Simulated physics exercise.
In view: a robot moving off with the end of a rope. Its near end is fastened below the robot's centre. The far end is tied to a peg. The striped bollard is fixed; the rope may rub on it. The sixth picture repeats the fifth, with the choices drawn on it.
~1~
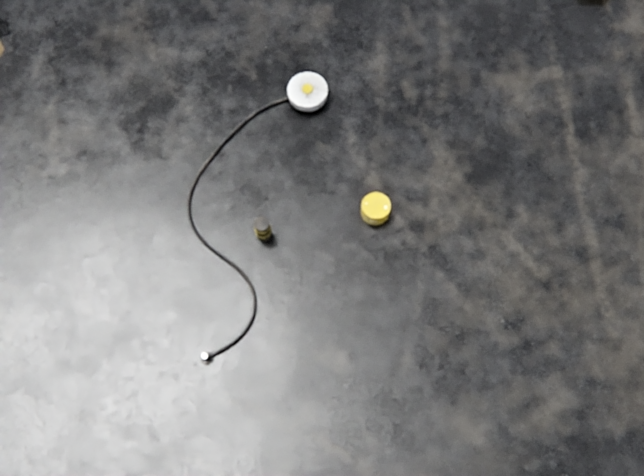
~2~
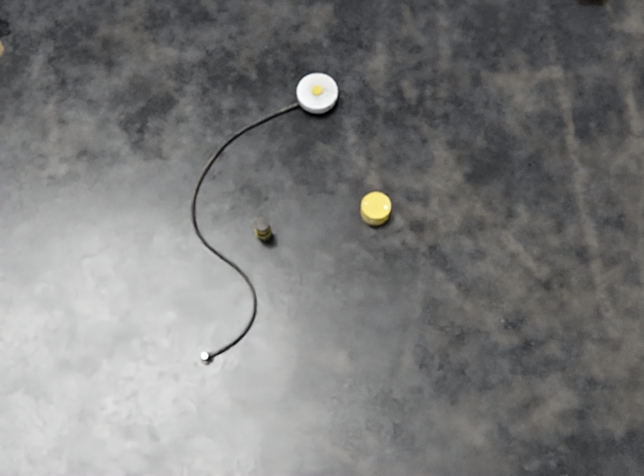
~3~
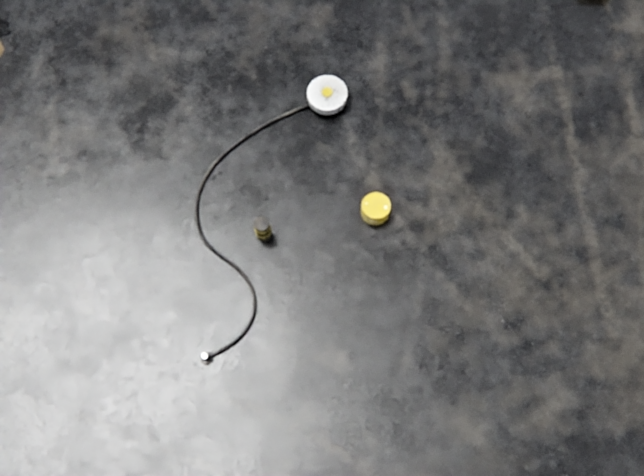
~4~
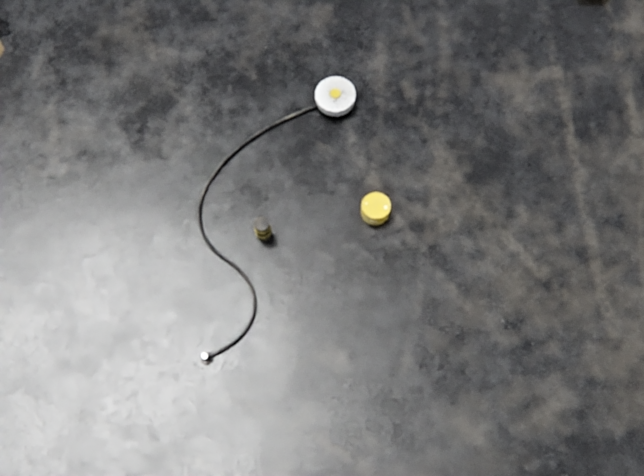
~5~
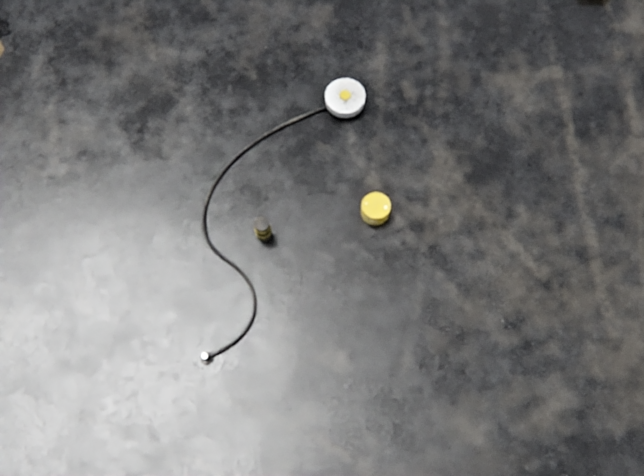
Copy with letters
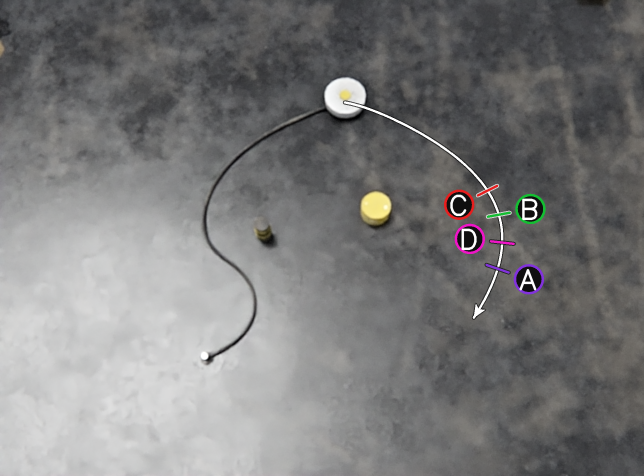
The footage shows a round white device moving a short way right across a mottled grey surface, drawing the upper part of a curved dark rope with it, while the rope's far end, a small post and a yellow tub stay still.
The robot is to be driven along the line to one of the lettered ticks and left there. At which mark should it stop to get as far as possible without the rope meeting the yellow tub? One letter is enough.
C is the last safe stop.
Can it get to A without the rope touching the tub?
No.
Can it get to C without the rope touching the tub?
For that mark, yes.
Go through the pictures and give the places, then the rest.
In the first picture, robot (308, 93); peg (206, 357); yellow tub (376, 209).
In the second picture, robot (317, 94); yellow tub (376, 209).
In the third picture, robot (327, 96); peg (206, 357).
In the fourth picture, robot (335, 97); bollard (263, 229).
In the fifth picture, robot (345, 99); yellow tub (376, 209); bollard (263, 229); peg (206, 357).
On the copy, A at (498, 269); B at (499, 215); C at (488, 191); D at (502, 243); the route from (345, 102) via (476, 176) to (474, 318).
On C. First, robot (401, 119), middle of the rope (237, 201).
Then, robot (453, 150), middle of the rope (272, 200).
Finally, robot (489, 188), middle of the rope (297, 209); only the bollard has been touched, if anything.
By contrast, A brings the rope against the tub; B brings the rope against the tub; D brings the rope against the tub.
